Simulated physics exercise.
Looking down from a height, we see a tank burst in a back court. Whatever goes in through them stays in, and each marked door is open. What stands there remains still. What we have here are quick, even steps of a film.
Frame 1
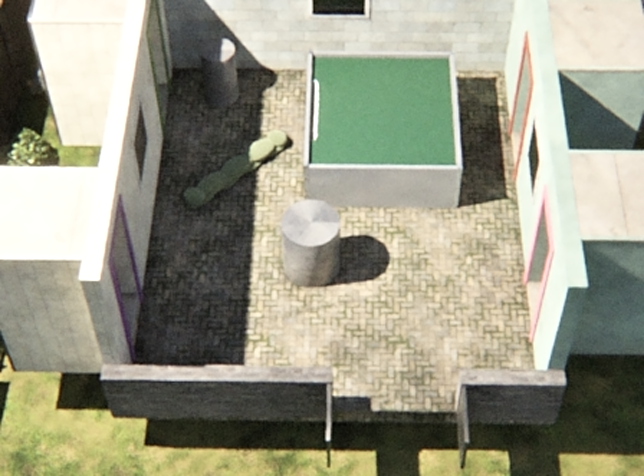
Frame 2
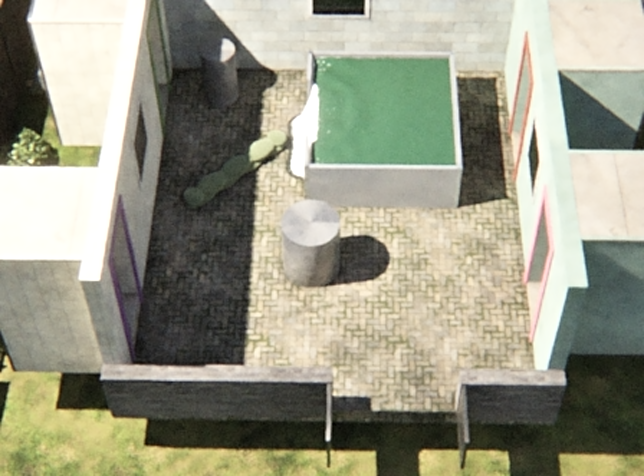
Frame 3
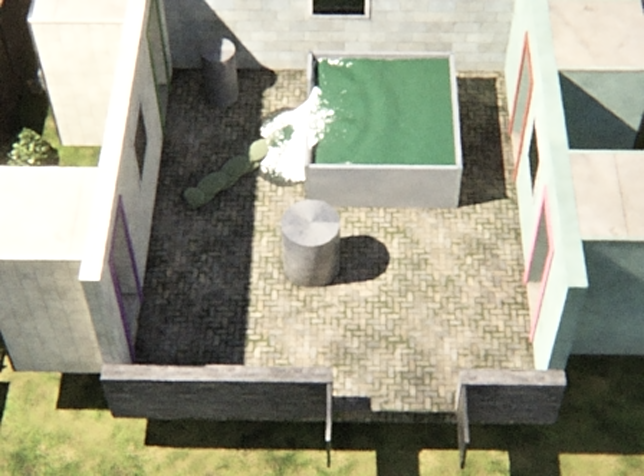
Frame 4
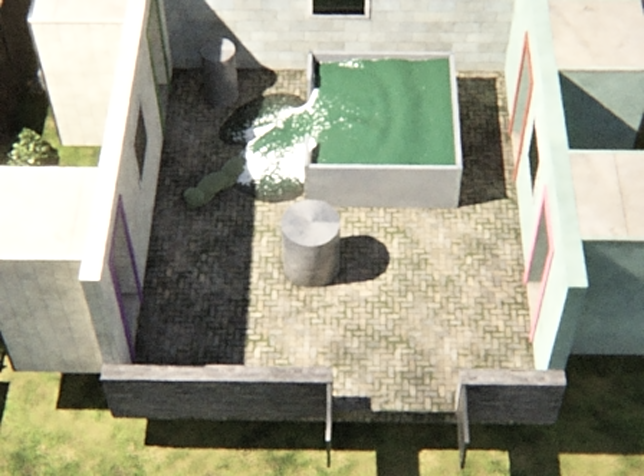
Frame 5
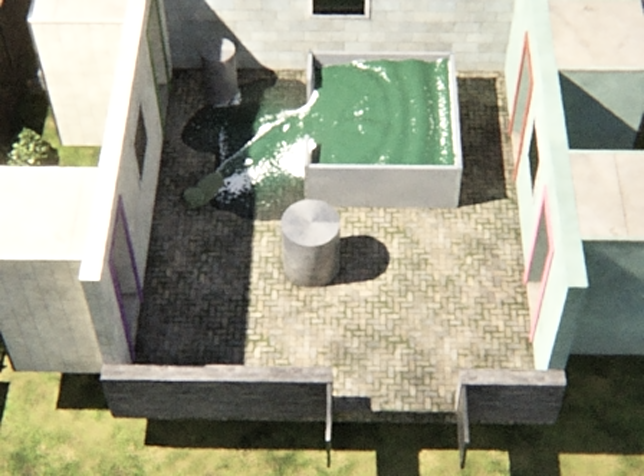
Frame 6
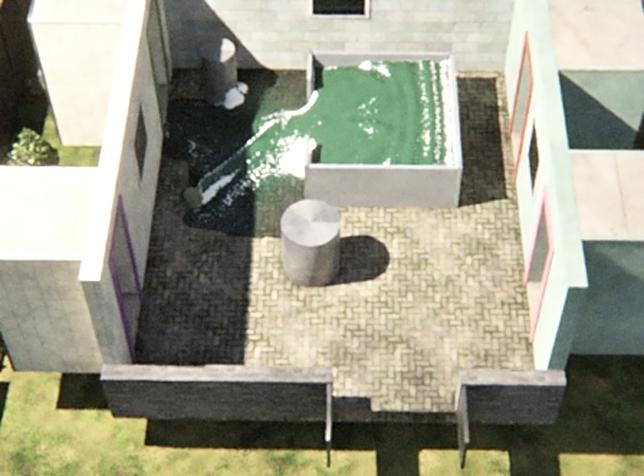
Green water burst out through the left side of a raised tank in a walled courtyard, foaming white as it poured over a low hedge and spread left across the paving, around a grey cylinder at the back.
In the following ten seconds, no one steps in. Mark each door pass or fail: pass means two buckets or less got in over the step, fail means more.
Red door - fail, green door - fail, purple door - pass, pink door - fail.
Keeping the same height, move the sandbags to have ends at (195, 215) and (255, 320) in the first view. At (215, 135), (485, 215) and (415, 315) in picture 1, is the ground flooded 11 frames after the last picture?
Sequence check: Soaked through / left alone / left alone.
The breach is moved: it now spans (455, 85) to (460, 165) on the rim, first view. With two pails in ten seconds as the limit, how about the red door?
As far as I can tell, the red door breaks the threshold.
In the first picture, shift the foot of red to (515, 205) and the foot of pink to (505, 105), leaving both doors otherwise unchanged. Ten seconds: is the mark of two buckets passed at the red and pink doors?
Red: Exceeds the limit. Pink: Exceeds the limit.
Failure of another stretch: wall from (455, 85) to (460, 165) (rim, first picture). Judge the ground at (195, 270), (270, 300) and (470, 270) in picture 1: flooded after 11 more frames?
The first spot is spared, the second spared and the third soaked.
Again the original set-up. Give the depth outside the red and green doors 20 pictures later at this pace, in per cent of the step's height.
Near 0 per cent and 110 per cent, respectively.
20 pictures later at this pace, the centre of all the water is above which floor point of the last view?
At about (294, 183).
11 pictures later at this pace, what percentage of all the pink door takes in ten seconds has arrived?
Some 0 per cent.
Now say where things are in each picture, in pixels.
In the first frame, the water tank at (382, 111) is whole and still.
In the second frame, water pours out at (311, 135) and has run to (300, 118).
In the third frame, water pours out at (311, 136) and has run to (264, 123).
In the fourth frame, water pours out at (311, 136) and has run to (227, 128).
In the fifth frame, the front is at (191, 125), out from the gap at (311, 136).
In the sixth frame, water pours out at (311, 135) and has run to (168, 109).
A moment on, water covers 30 % of the floor; the red door not reached, the green door over two buckets in, the purple door wet at the sill, nothing in, the pink door not reached.
Next, water covers 45 % of the floor; the red door not reached, the green door far over two buckets in, the purple door wet at the sill, nothing in, the pink door not reached.
Then, water covers 60 % of the floor; the red door not reached, the green door far over two buckets in, the purple door wet at the sill, nothing in, the pink door not reached.
Later, water covers 90 % of the floor; the red door wet at the sill, nothing in, the green door far over two buckets in, the purple door under two buckets in, the pink door over two buckets in.
In the end, water covers 95 % of the floor; the red door over two buckets in, the green door far over two buckets in, the purple door under two buckets in, the pink door far over two buckets in.
